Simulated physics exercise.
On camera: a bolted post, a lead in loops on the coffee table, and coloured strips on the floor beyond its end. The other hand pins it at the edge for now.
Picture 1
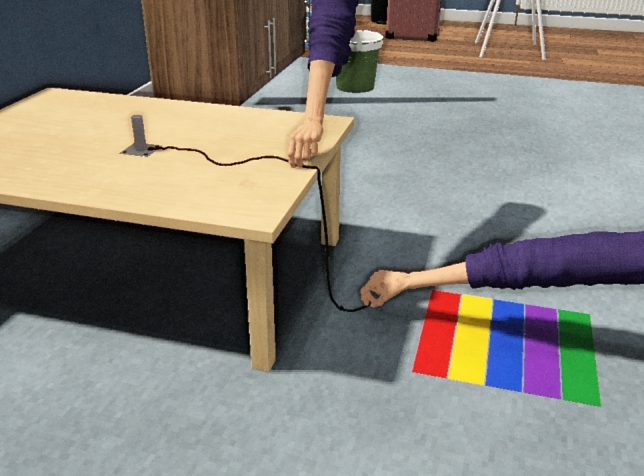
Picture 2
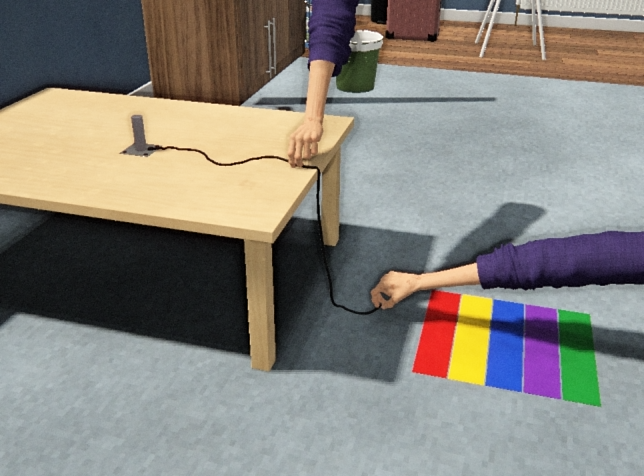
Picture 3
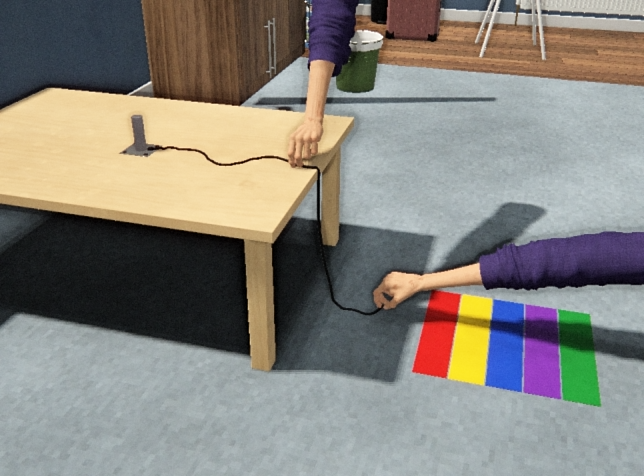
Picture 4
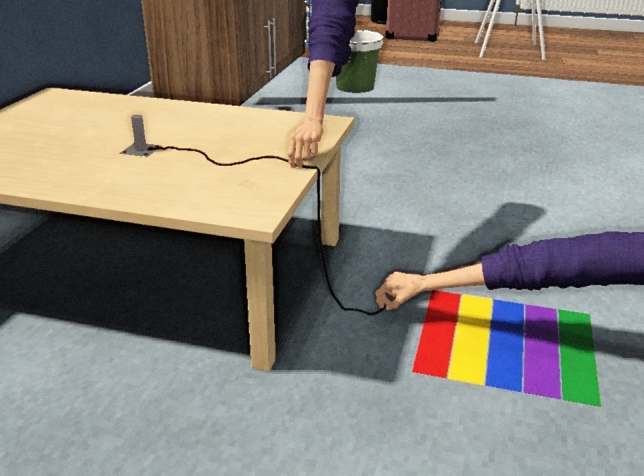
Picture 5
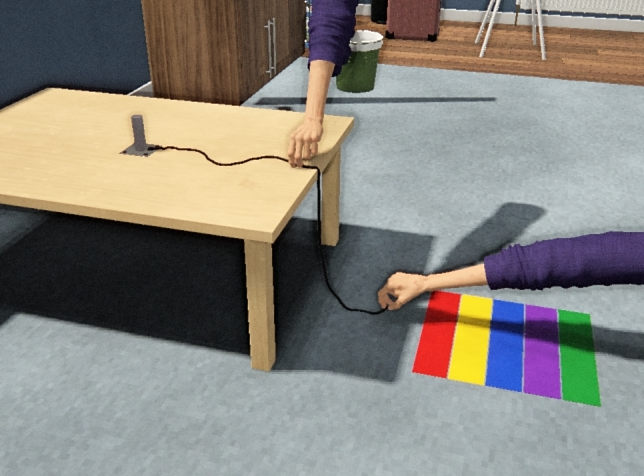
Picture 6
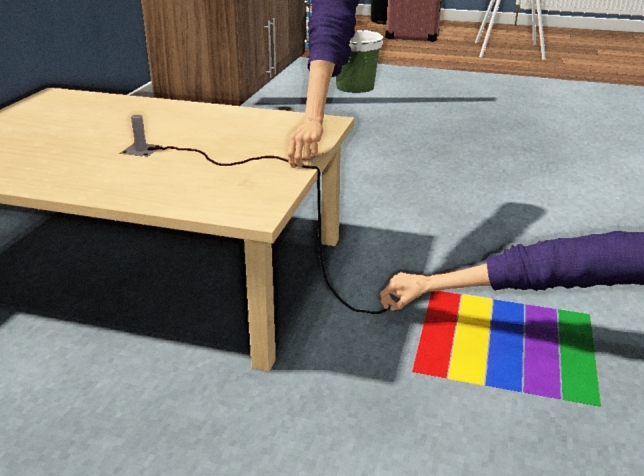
A hand in a purple sleeve at the right draws the end of a dark lead slightly rightward above a grey carpet, seen from a raised, unmoving viewpoint in a room. The lead runs from a small grey object across a pale wooden coffee table, pinned at its edge by another purple-sleeved arm, with red, yellow, blue, purple and green strips at right. The pulling hand shifts a little, then barely creeps, while the pinning hand stays still.
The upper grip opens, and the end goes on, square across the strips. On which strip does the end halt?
The end stops over the blue strip.
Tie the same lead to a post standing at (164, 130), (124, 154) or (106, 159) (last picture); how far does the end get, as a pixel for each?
In that order: (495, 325), (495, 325) and (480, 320).
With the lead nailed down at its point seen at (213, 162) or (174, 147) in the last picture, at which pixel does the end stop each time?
The places are (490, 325) and (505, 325).
Soon after, end near (440, 315); over red.
Then, end near (483, 322); over yellow.
At full stretch, end near (510, 326); over blue. It gets as far as the blue strip.
